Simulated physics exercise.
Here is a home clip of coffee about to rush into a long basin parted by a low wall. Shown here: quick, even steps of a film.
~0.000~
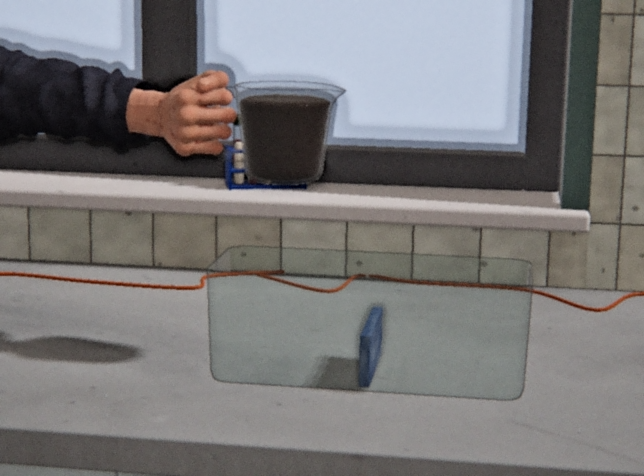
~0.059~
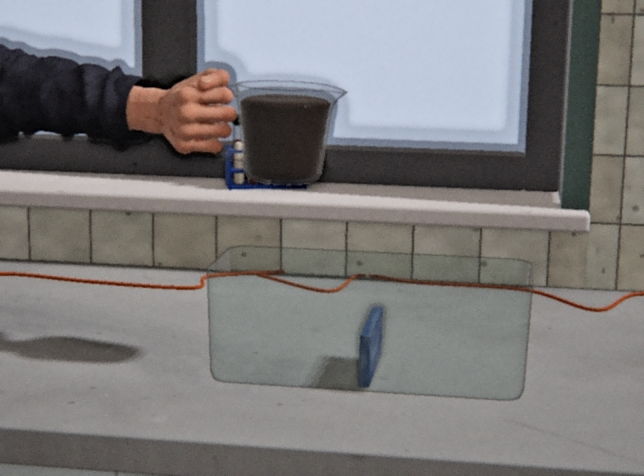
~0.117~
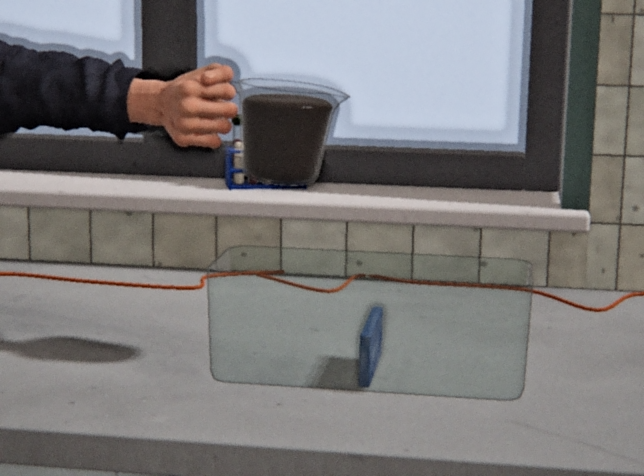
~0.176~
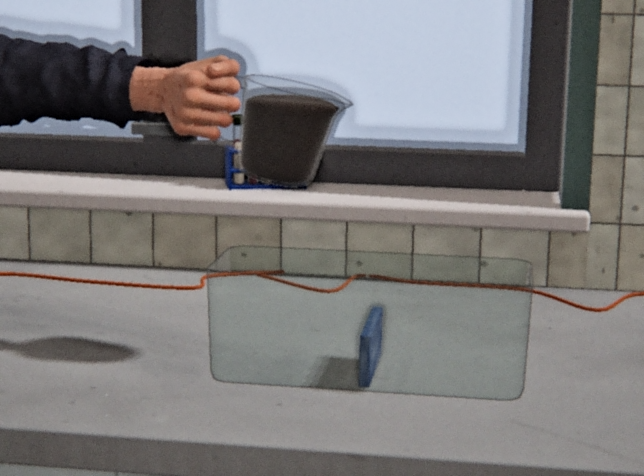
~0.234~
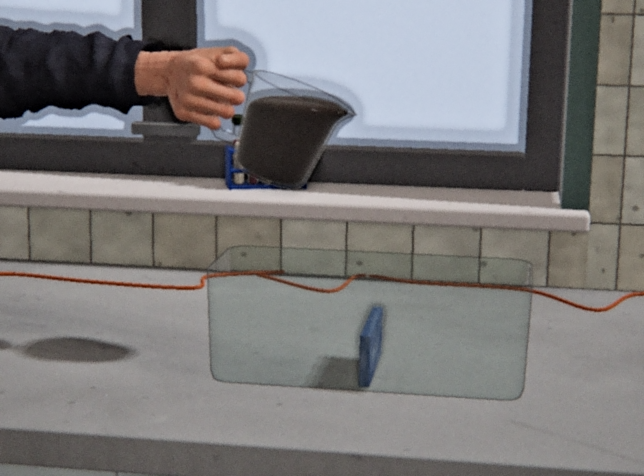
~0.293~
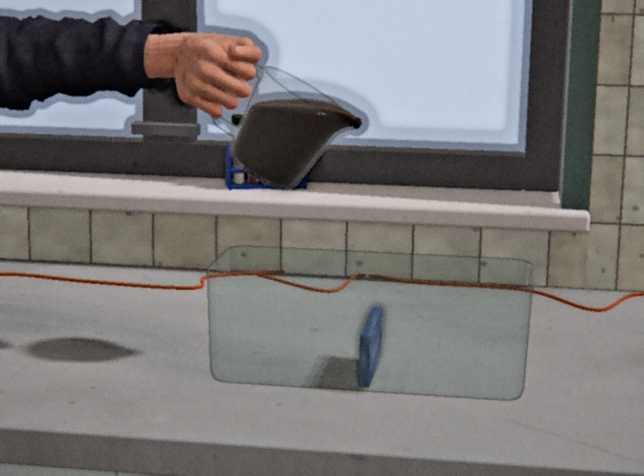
A clear pitcher of dark liquid tilting gradually to the right on a windowsill, gripped by a hand above a transparent basin.
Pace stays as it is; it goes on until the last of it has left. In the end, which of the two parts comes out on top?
The right one.
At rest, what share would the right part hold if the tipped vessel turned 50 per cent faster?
Something like 85 percent.
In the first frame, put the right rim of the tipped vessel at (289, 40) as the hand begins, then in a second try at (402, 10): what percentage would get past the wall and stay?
Roughly 10 per cent, then roughly 90 per cent.
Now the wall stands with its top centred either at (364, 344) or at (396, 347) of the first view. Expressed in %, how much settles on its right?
Try 1: Some 90 %; try 2: 55 %.
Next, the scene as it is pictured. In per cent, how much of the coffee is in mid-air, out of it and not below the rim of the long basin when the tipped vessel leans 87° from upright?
Roughly 30 per cent.
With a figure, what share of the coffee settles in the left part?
That works out to roughly 15 percent.
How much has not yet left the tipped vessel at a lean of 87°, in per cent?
I'd reckon near 50 percent is still held at that tilt.
By 0.60 s the tilt is 87° and 50 per cent is still to pour, 0 is left of the wall and 22 right of it.
By 0.82 s the tilt is 104° and 8 per cent is still to pour, 5 is left of the wall and 74 right of it.
By 1.06 s the tilt is 104° and 0 per cent is still to pour, 13 is left of the wall and 86 right of it.
By 1.31 s the tilt is 104° and 0 per cent is still to pour, 13 is left of the wall and 86 right of it.
At rest 13 per cent lies left of the wall, 86 right of it and 1 outside.
